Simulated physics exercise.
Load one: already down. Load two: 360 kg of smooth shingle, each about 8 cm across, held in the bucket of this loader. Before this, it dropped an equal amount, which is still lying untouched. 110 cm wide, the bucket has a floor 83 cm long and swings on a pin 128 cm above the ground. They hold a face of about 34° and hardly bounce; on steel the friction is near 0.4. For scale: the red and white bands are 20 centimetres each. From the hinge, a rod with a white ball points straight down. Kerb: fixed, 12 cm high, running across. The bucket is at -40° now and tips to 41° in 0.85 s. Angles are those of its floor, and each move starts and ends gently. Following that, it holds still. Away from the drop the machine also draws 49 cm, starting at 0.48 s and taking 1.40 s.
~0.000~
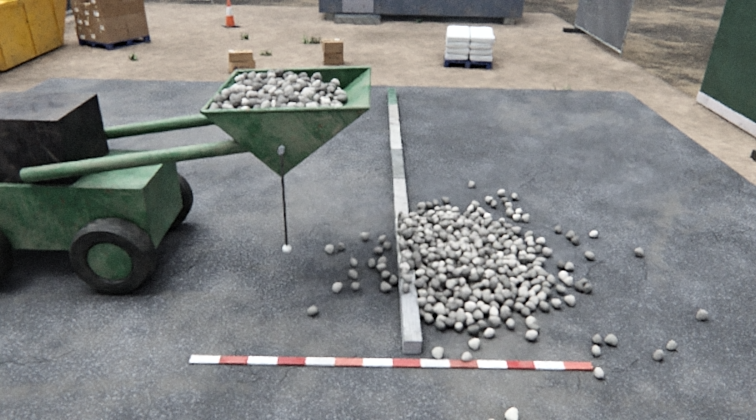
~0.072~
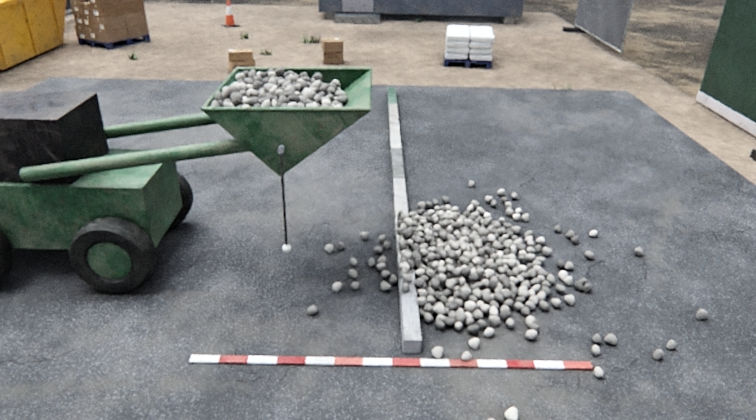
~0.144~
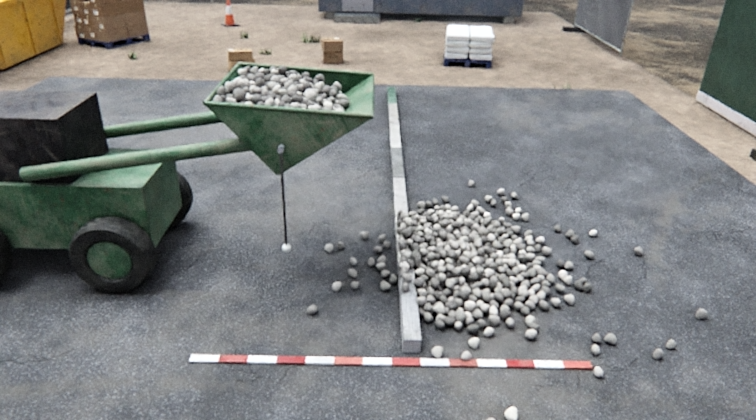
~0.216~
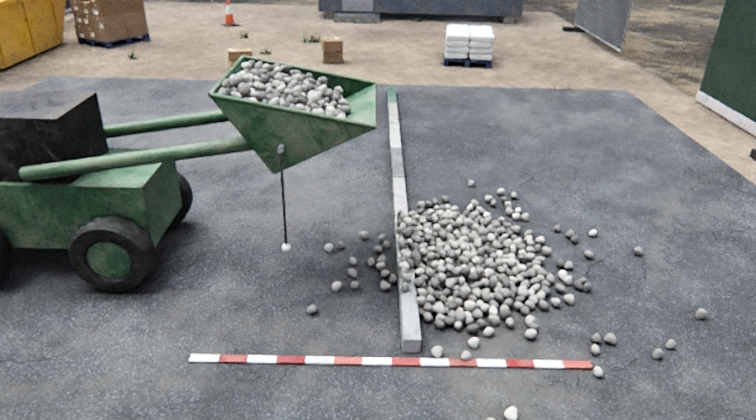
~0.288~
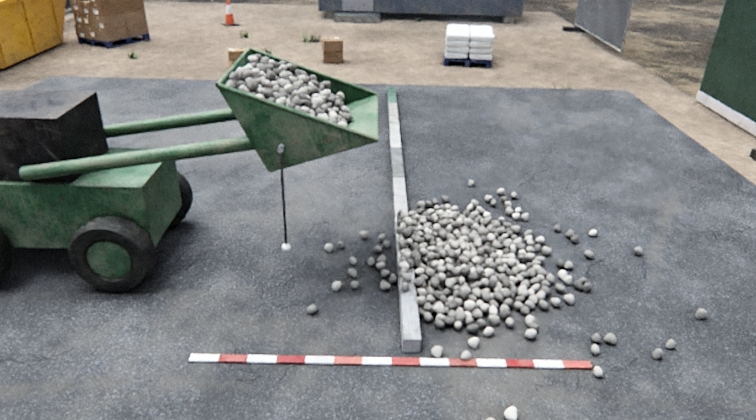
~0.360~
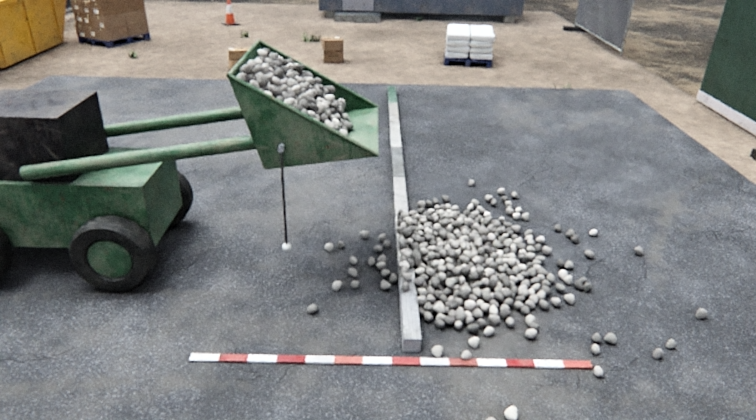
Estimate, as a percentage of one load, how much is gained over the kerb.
Some 9 per cent is added.
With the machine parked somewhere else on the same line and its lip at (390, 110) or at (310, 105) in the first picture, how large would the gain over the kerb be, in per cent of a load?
First some 20, then 0 per cent.
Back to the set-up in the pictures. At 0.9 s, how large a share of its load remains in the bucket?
Held: Around 50 % of the load.
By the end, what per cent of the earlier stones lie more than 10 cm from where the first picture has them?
Roughly 5 % of them.
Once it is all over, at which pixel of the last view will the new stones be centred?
They settle centred around (369, 248).
After 0.6 s the floor is at 29°; in per cent of one load, 100 in the bucket, 7 on this side of the kerb, 93 over the kerb; the foremost stones are at (636, 293).
After 0.9 s the floor is at 41°; in per cent of one load, 48 in the bucket, 58 on this side of the kerb, 93 over the kerb; the foremost stones are at (636, 293).
After 2.3 s the floor is at 41°; in per cent of one load, 0 in the bucket, 98 on this side of the kerb, 102 over the kerb; the foremost stones are at (636, 293).
After 4.9 s the floor is at 41°; in per cent of one load, 0 in the bucket, 98 on this side of the kerb, 102 over the kerb; the foremost stones are at (636, 293). Net gain over the kerb, 9.
